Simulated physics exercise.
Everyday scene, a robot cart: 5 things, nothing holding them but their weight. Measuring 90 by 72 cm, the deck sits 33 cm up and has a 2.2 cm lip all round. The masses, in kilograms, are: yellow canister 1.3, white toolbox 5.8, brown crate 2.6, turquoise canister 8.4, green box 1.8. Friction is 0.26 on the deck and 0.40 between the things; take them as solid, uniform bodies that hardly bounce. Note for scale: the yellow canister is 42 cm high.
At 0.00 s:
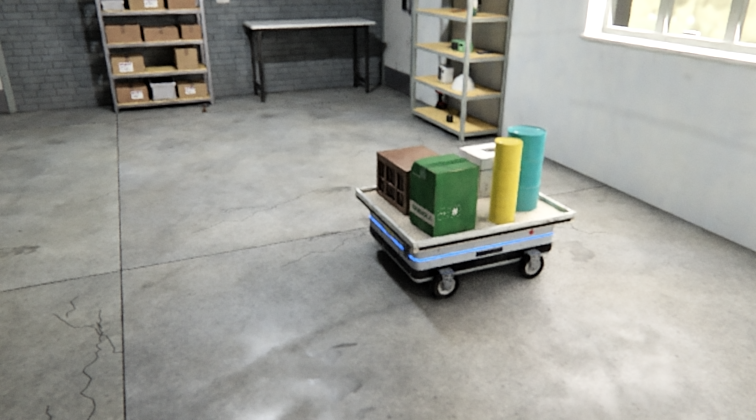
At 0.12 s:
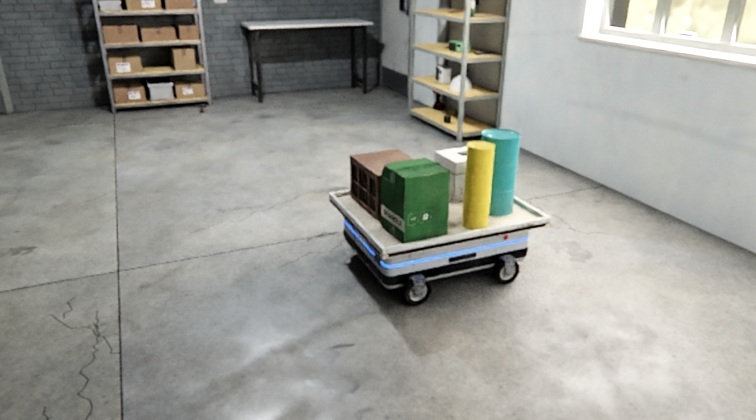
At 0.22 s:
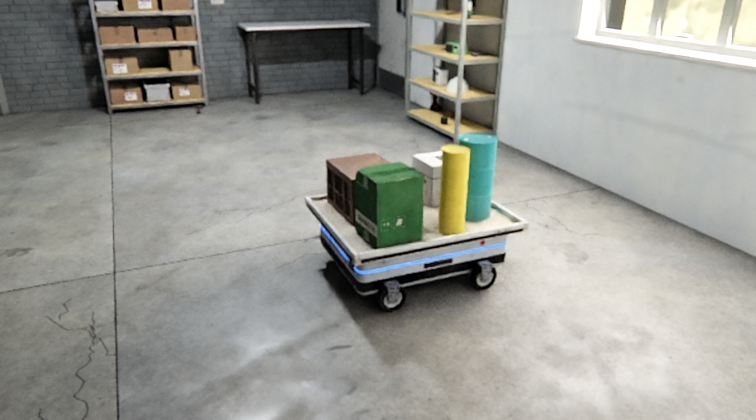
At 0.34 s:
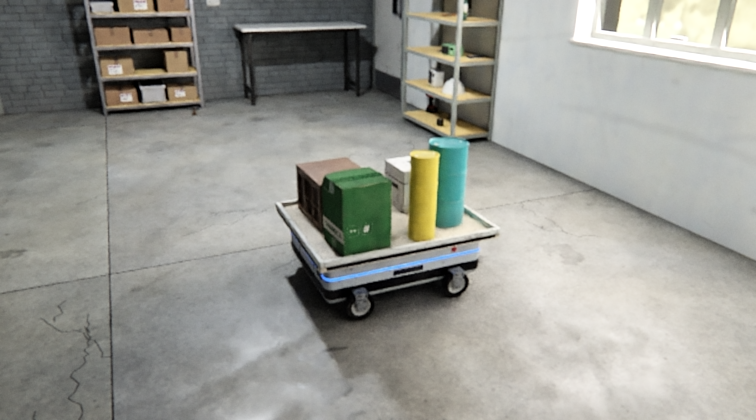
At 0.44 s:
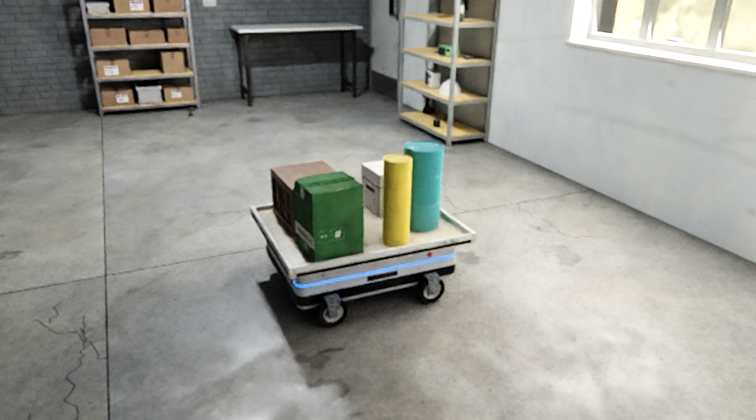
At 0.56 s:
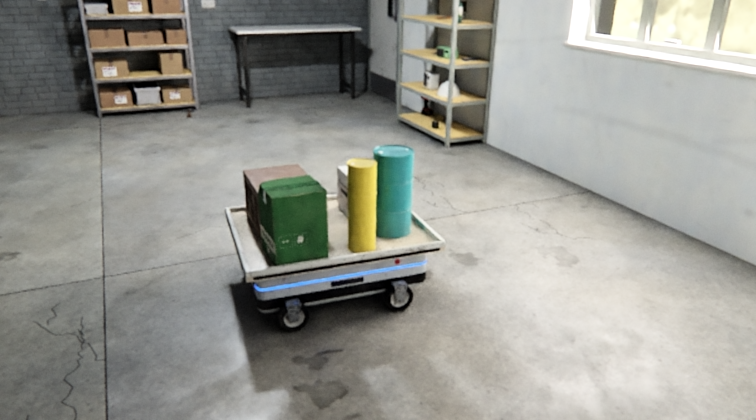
A robot cart carrying a green box, a brown crate, a white toolbox, and yellow and turquoise canisters rolled left across the concrete floor, then turned slightly as it kept moving.
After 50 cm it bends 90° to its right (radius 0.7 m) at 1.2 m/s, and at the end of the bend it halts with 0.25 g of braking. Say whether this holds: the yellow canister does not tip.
After all that it comes down.
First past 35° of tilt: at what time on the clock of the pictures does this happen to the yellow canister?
Answer: Near 1.3 s.
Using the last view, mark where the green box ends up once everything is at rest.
Look near (156, 131) and you'll find it.
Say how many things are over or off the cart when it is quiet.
Total: 1.
Around 0.76 s, cart 91 cm along, turned 22°; yellow canister shifted 3 cm near (291, 209); brown crate shifted 9 cm; green box shifted 4 cm.
Around 1.26 s, cart 151 cm along, turned 71°; yellow canister now off the cart; brown crate shifted 9 cm; green box shifted 4 cm.
Around 1.46 s, cart 175 cm along, turned 87°; brown crate shifted 9 cm; green box shifted 3 cm.
Around 1.86 s, cart 214 cm along, turned 90°; brown crate shifted 8 cm; green box shifted 2 cm.
Finally (2.5 s), off the cart and tipped over, yellow canister; the other 4 still in place (within 10 cm).
